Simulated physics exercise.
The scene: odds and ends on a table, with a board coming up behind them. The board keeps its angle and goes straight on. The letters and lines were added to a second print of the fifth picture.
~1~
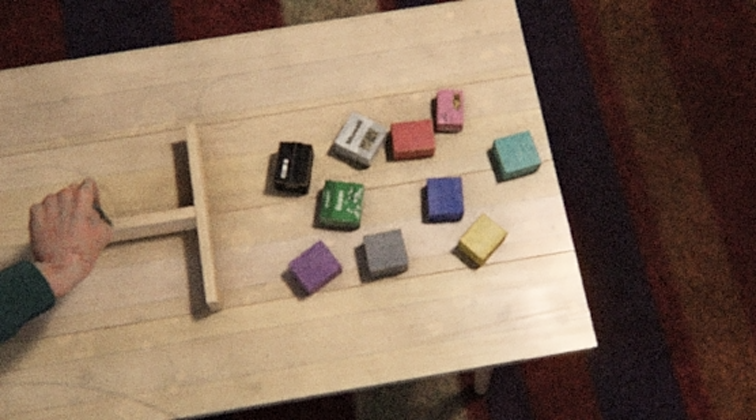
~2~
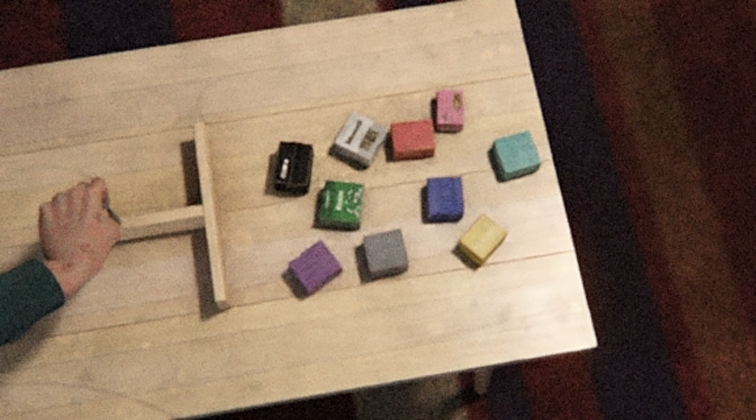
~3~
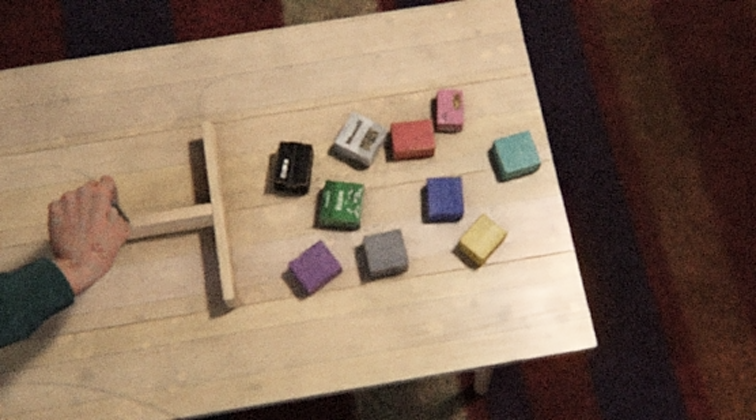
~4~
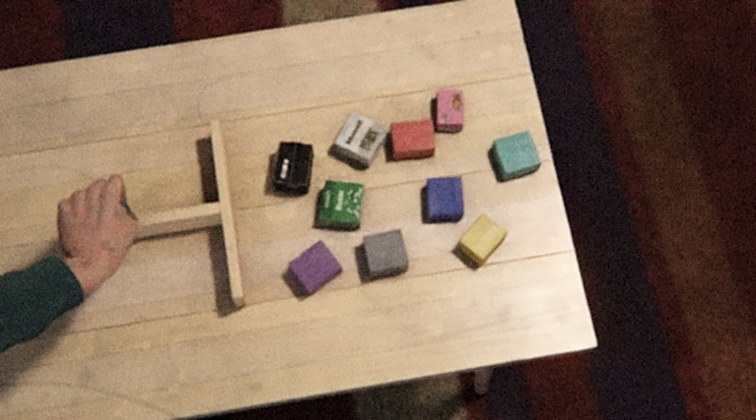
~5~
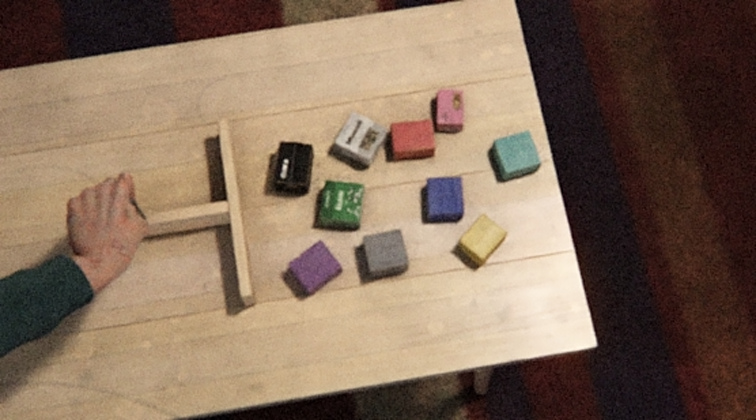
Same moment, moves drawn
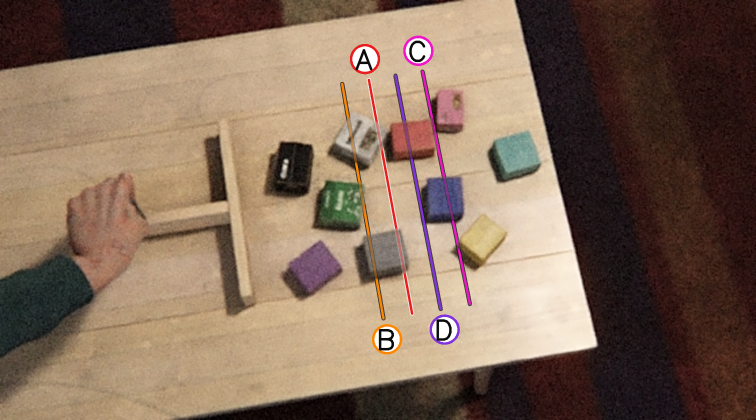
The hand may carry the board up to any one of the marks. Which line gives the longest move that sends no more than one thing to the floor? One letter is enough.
C is the last line within the limit.
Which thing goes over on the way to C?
The turquoise block goes over.
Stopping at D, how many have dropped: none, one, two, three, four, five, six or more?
In all, none.
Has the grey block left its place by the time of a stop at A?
Yes.
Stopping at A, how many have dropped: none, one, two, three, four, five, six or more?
In all, none.
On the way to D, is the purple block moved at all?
Yes.
On the marked copy, A at (390, 192); B at (362, 197); C at (445, 183); D at (417, 188).
Taking C. A third of the way, board (310, 193); purple block (351, 270); white packet (369, 137).
Two thirds of the way, board (386, 180); turquoise block (523, 158); yellow block (508, 237).
When it is over, board (443, 171); turquoise block over the edge; yellow block (563, 232); one fallen.
As for the rest, A is within the limit but short; B is within the limit but short; D is within the limit but short.
